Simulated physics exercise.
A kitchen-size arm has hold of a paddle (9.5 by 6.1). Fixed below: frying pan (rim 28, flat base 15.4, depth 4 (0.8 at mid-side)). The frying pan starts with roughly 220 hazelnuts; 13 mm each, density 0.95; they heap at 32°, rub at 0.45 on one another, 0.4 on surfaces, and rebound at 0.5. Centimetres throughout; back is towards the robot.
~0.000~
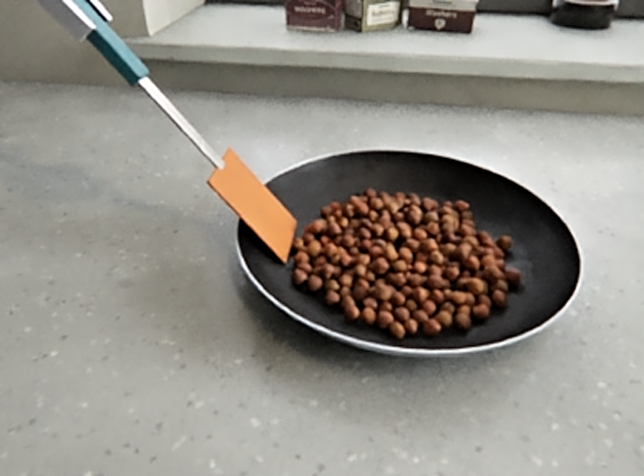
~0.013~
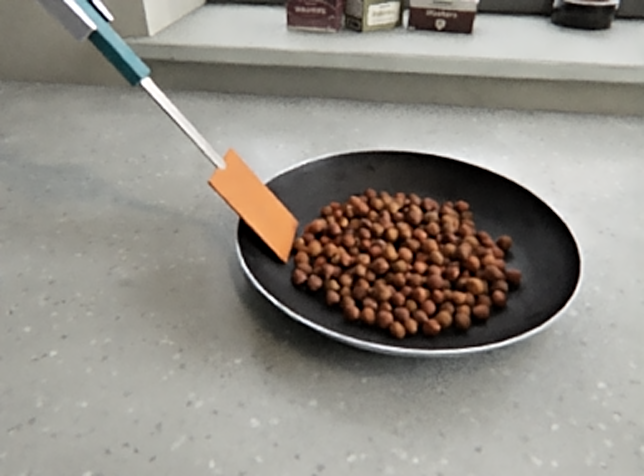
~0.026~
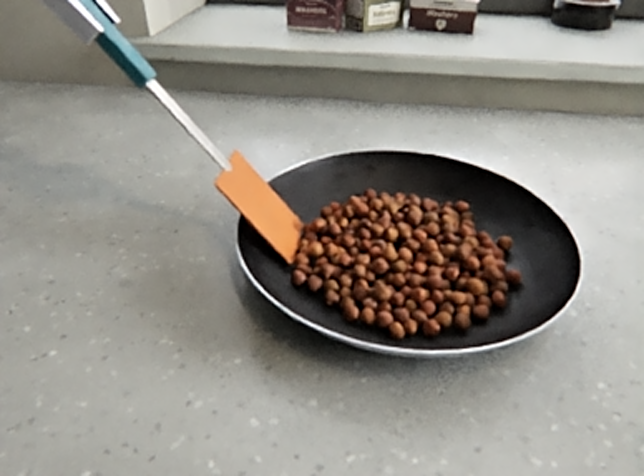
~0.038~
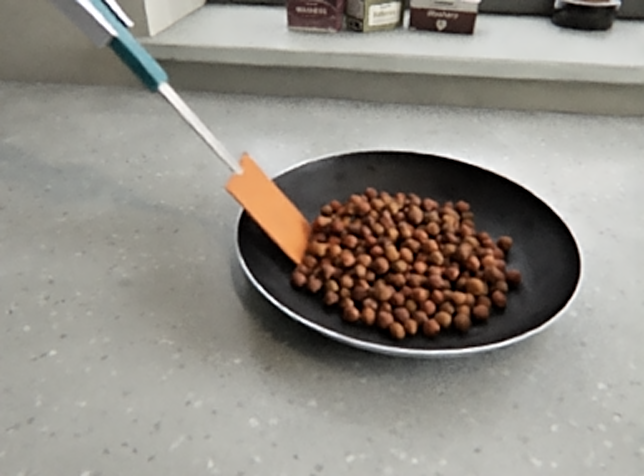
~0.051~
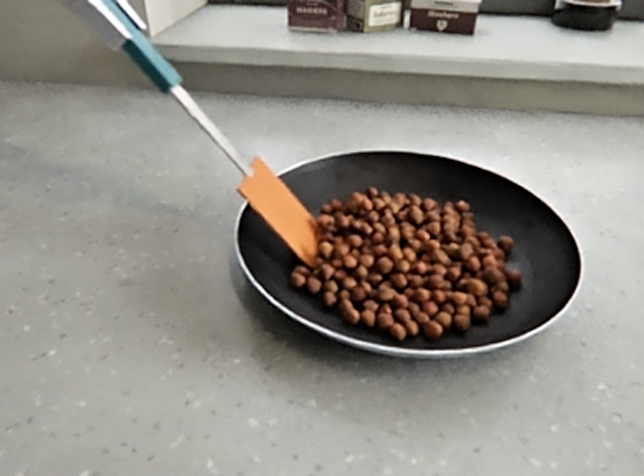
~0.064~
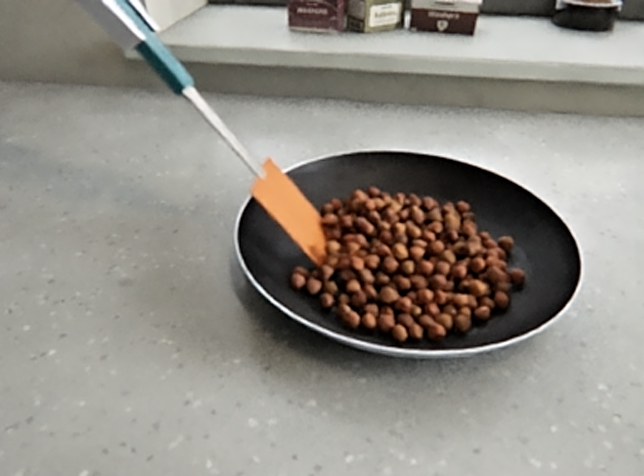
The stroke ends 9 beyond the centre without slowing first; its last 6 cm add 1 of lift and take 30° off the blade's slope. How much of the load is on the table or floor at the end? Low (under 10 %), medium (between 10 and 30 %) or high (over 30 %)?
A low share, under 10 %, ends on the table or floor.
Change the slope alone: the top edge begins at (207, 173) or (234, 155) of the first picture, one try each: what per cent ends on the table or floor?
About 5 and 5 per cent.
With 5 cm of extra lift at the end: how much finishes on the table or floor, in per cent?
Some 5 per cent.
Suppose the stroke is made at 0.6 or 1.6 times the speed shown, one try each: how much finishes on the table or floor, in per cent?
Some 0 and 15 per cent.
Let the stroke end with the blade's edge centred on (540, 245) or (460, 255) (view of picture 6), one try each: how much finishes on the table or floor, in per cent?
About 15 and 0 per cent.
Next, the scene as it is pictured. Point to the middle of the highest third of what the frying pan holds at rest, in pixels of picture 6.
Around (512, 242).
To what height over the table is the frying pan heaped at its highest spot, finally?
Roughly 5.0 cm.
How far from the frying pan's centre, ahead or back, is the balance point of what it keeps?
About 4.5 cm ahead.
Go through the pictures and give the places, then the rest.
The first frame shows paddle top edge at (219, 164), sloping 52°; upper third of the load around (405, 246), from x 295 to 515, top at y 195; 220 in the frying pan.
The second frame shows paddle top edge at (220, 164), sloping 52°; upper third of the load around (405, 246), from x 300 to 515, top at y 195.
The third frame shows paddle top edge at (225, 166), sloping 52°; upper third of the load around (405, 246), from x 300 to 515, top at y 195.
The fourth frame shows paddle top edge at (236, 169), sloping 52°; upper third of the load around (405, 244), from x 295 to 515, top at y 195.
The fifth frame shows paddle top edge at (248, 171), sloping 52°; upper third of the load around (404, 244), from x 295 to 515, top at y 195.
The sixth frame shows paddle top edge at (260, 173), sloping 52°; upper third of the load around (407, 247), from x 295 to 520, top at y 195; 220 in the frying pan.
By 0.13 s, sloping 52°, highest piece 4 above the table; 220 in the frying pan.
By 0.21 s, sloping 44°, highest piece 4 above the table; 220 in the frying pan.
By 0.44 s, sloping 22°, highest piece 5 above the table; 217 in the frying pan, 3 on the table or floor.
By 1.49 s, sloping 22°, highest piece 5 above the table; 216 in the frying pan, 4 on the table or floor.
Final count, 216 in the frying pan, 4 on the table or floor. That is 2 % on the table or floor.
